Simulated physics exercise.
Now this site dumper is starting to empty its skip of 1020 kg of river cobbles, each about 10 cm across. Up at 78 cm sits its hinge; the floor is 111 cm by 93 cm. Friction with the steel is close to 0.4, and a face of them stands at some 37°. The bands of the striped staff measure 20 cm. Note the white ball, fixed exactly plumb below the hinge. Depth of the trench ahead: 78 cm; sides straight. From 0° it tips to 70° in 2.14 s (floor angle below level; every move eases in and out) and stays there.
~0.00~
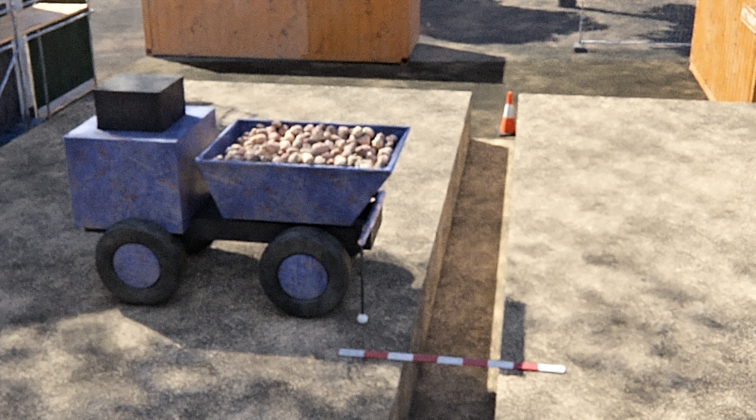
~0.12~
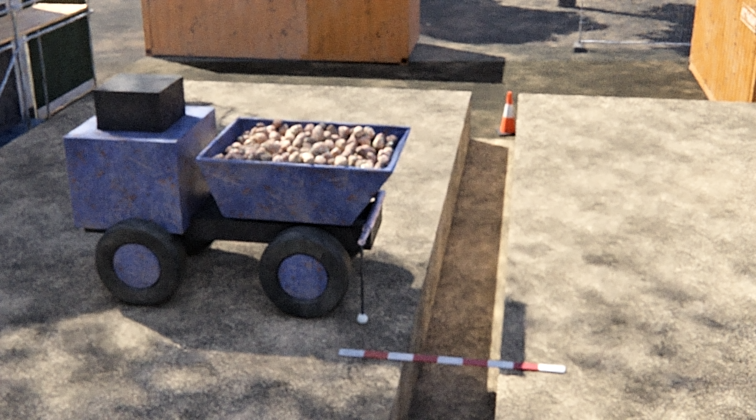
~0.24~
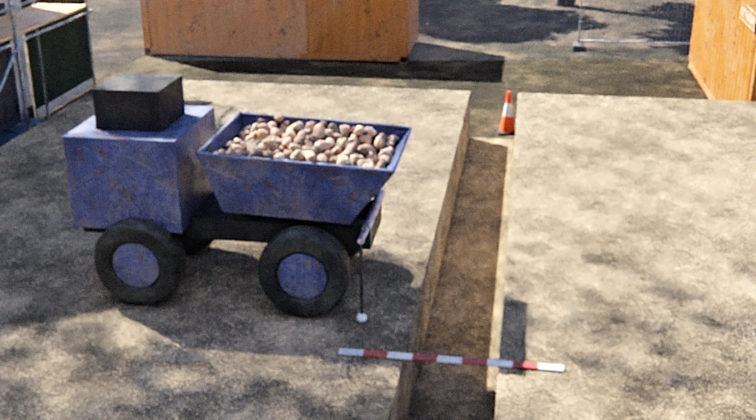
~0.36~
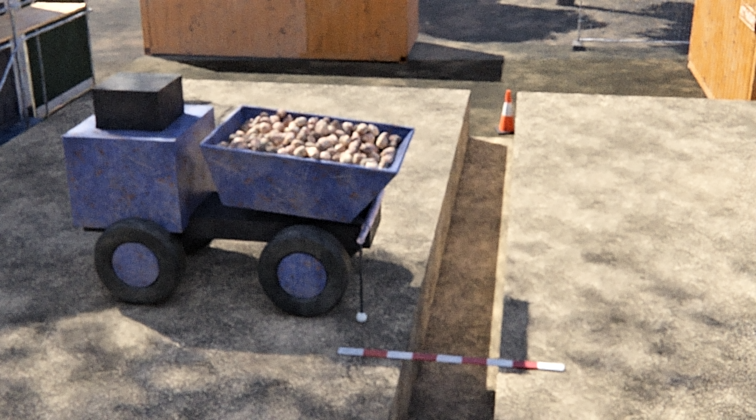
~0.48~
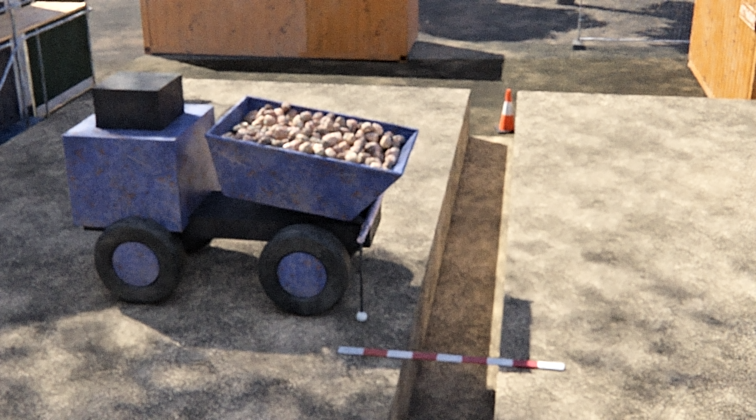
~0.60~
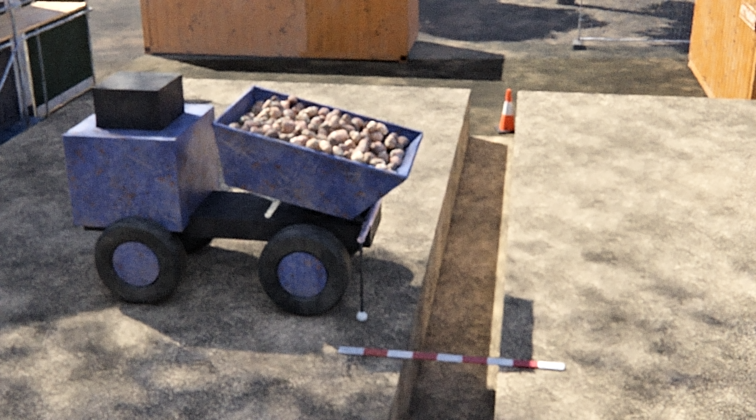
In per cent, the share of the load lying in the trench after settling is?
Near 70 per cent of it.
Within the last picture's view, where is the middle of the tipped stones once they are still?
The resting stones are centred at roughly (483, 348).
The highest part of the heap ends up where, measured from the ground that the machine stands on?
Roughly 22 cm above the ground.
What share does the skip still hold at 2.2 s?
About 65% remains inside.
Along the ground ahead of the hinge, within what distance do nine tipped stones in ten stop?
Roughly 170 cm.
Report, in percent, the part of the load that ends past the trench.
Roughly 30 per cent.
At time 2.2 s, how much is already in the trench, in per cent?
By that moment, roughly 25 per cent of the load.
After 1.6 s the floor is at 59°; 100 % in the skip; the foremost stones are at (452, 192).
After 2.2 s the floor is at 70°; 63 % in the skip, 27 % in the trench, 9 % past the trench; the foremost stones are at (547, 297).
After 2.6 s the floor is at 70°; 39 % in the skip, 39 % in the trench, 23 % past the trench; the foremost stones are at (611, 302).
After 5.5 s the floor is at 70°; 0 % in the skip, 72 % in the trench, 28 % past the trench; the foremost stones are at (690, 301).
